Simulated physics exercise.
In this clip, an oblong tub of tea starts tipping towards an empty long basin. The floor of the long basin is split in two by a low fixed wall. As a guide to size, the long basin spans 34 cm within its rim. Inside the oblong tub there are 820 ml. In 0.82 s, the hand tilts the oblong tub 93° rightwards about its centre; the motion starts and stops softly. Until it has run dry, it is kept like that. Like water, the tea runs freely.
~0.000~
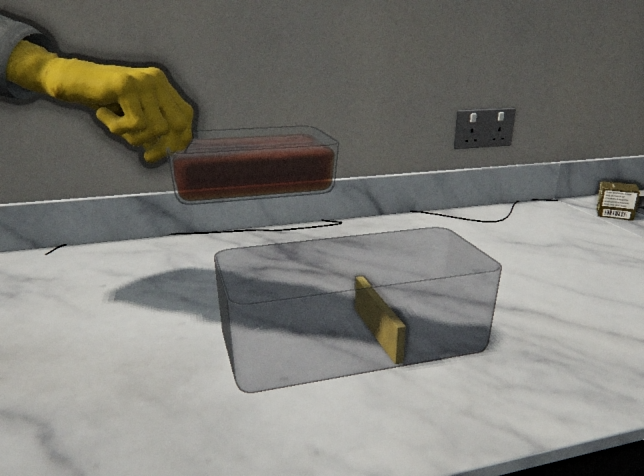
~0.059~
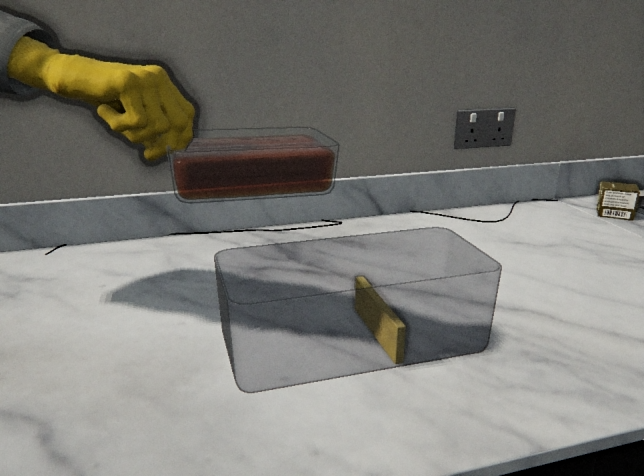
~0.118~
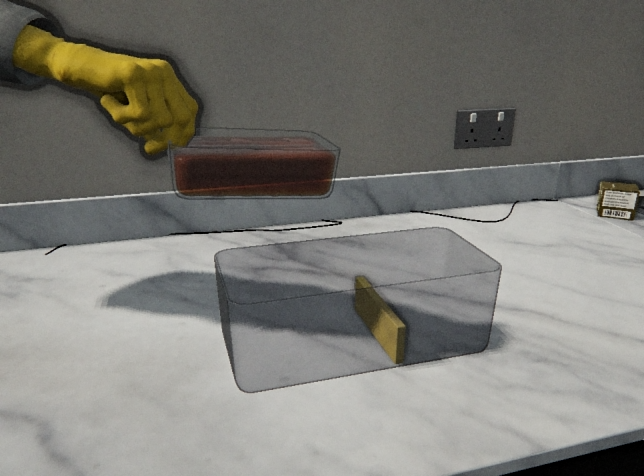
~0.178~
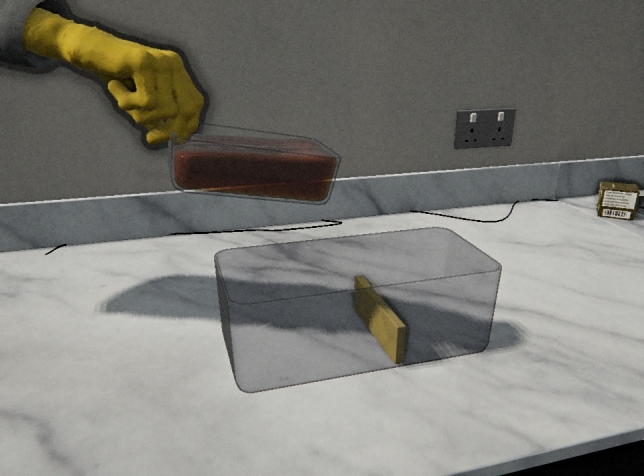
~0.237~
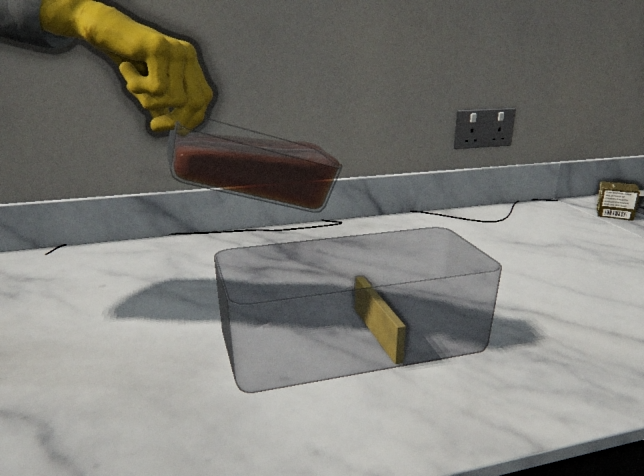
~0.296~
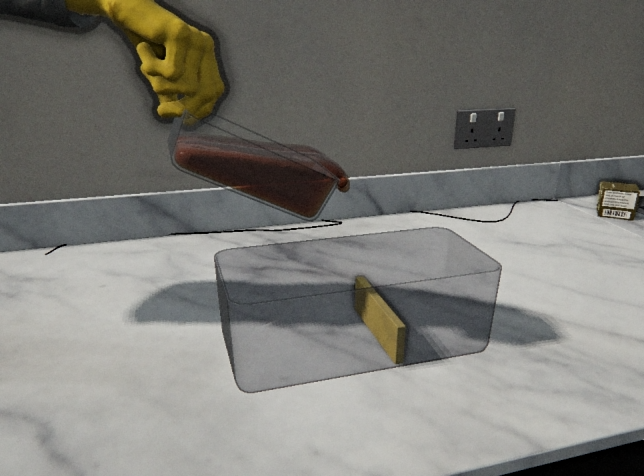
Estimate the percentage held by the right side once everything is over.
I would say 39 per cent.
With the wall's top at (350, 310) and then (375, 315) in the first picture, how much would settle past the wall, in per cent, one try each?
Roughly 70 per cent, then 45 per cent.
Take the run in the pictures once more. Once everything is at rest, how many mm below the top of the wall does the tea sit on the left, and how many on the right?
On the left it's about 40 mm; on the right, about 36 mm.
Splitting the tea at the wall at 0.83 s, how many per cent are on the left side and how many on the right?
Left roughly 50, right roughly 38.
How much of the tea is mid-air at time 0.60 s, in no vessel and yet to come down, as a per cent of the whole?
Share: Roughly 38 per cent.
By 0.60 s the tilt is 78° and 10 per cent is still to pour, 20 is left of the wall and 29 right of it.
By 0.83 s the tilt is 93° and 3 per cent is still to pour, 50 is left of the wall and 39 right of it.
By 1.06 s the tilt is 93° and 1 per cent is still to pour, 51 is left of the wall and 39 right of it.
By 1.32 s the tilt is 93° and 0 per cent is still to pour, 52 is left of the wall and 39 right of it.
At rest 52 per cent lies left of the wall, 39 right of it and 9 outside.
